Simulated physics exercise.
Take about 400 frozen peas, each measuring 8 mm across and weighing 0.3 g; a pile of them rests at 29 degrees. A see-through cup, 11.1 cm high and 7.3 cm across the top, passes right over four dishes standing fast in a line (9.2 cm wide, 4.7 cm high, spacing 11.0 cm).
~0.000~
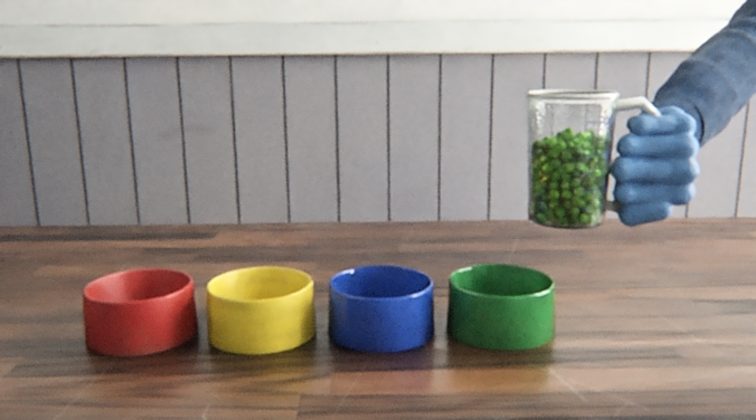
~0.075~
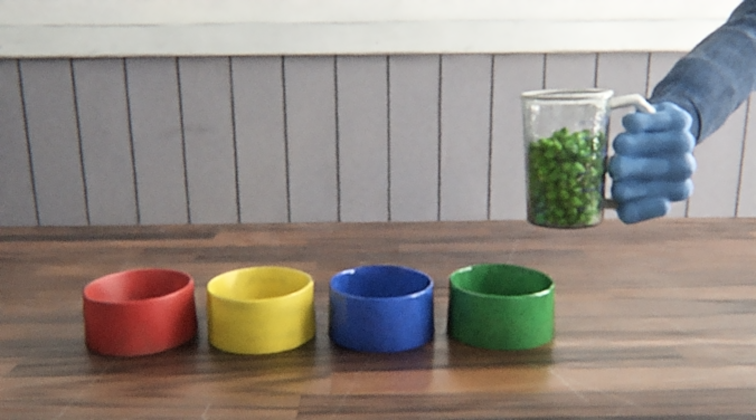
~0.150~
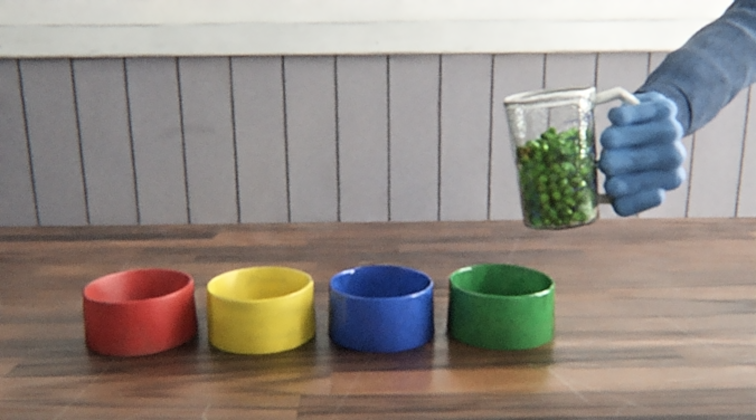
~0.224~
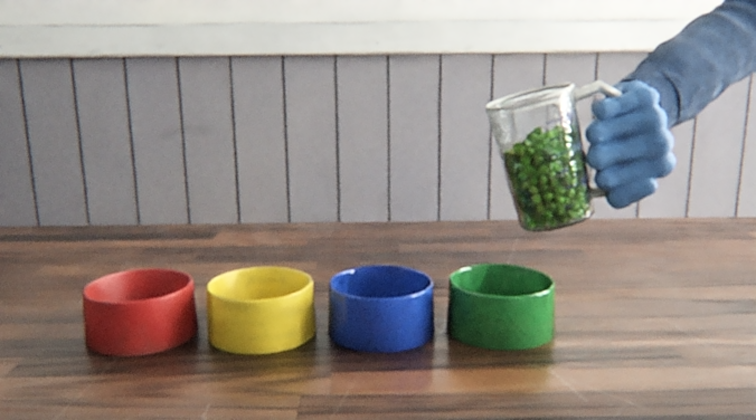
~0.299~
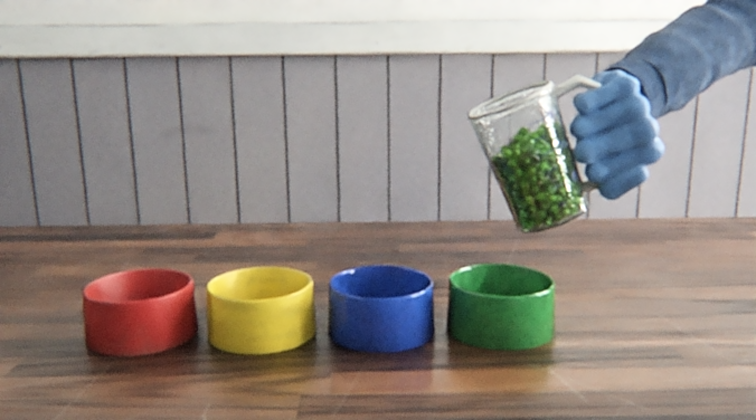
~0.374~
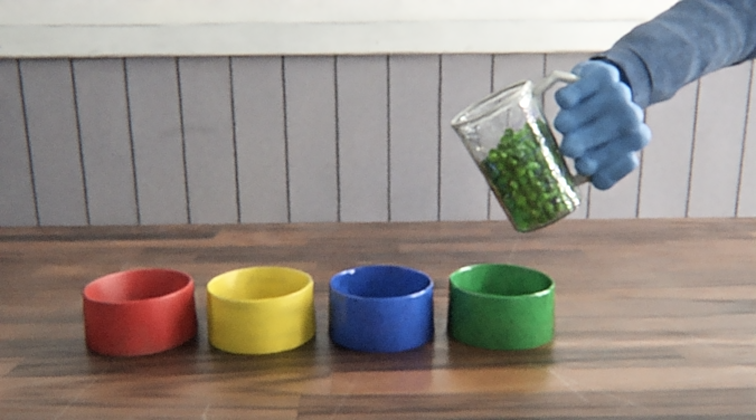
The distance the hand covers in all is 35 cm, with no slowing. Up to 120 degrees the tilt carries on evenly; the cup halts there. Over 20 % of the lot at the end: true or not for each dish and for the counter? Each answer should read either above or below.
Red - below, blue - below, green - below, yellow - above, counter - below.
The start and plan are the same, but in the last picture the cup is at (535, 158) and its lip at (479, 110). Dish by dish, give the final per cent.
The red dish keeps 0, the blue dish 0, the green dish 0 and the yellow dish 80.
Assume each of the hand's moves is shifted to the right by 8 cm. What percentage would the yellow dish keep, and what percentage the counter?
Then: Yellow 10; counter 30.
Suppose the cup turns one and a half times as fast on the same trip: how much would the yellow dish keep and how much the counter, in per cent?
Shares: Yellow at 40; counter at 30.
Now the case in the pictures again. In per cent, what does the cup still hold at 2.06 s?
Load share: Near 0 percent.
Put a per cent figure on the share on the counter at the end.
Close to 10 per cent, give or take.
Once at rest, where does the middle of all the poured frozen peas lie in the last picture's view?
About (251, 308).
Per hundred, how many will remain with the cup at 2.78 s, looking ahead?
Roughly 0 %.
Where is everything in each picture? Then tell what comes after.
In the first frame, cup at (569, 158), tilt 0 degrees, lip at (530, 95), moved 0.0 cm; middle of the pieces at (573, 180); green dish at (501, 280); blue dish at (381, 282); yellow dish at (260, 283); red dish at (139, 285).
In the second frame, cup at (565, 158), tilt 2 degrees, lip at (524, 96), moved 0.3 cm; middle of the pieces at (570, 180).
In the third frame, cup at (555, 158), tilt 8 degrees, lip at (507, 102), moved 1.3 cm; middle of the pieces at (562, 179).
In the fourth frame, cup at (543, 158), tilt 15 degrees, lip at (488, 108), moved 2.3 cm; middle of the pieces at (550, 171).
In the fifth frame, cup at (531, 158), tilt 22 degrees, lip at (470, 116), moved 3.3 cm; middle of the pieces at (540, 170).
In the sixth frame, cup at (520, 159), tilt 29 degrees, lip at (453, 124), moved 4.4 cm; middle of the pieces at (529, 169); green dish at (501, 280); blue dish at (381, 282); yellow dish at (260, 283); red dish at (139, 285). Its pace works out near 95 degrees a second; the hand travels 14 cm a second.
Then, at 1.39 s, tilt 120 degrees; cup holds 60 %, yellow 30 %.
After 2.06 s, tilt 120 degrees; cup holds 0 %, yellow 90 %.
After 2.78 s, tilt 120 degrees; cup holds 0 %, yellow 90 %.
In the end, at 3.1 s, red 0 %, blue 0 %, green 0 %, yellow 90 %, counter 10 %.
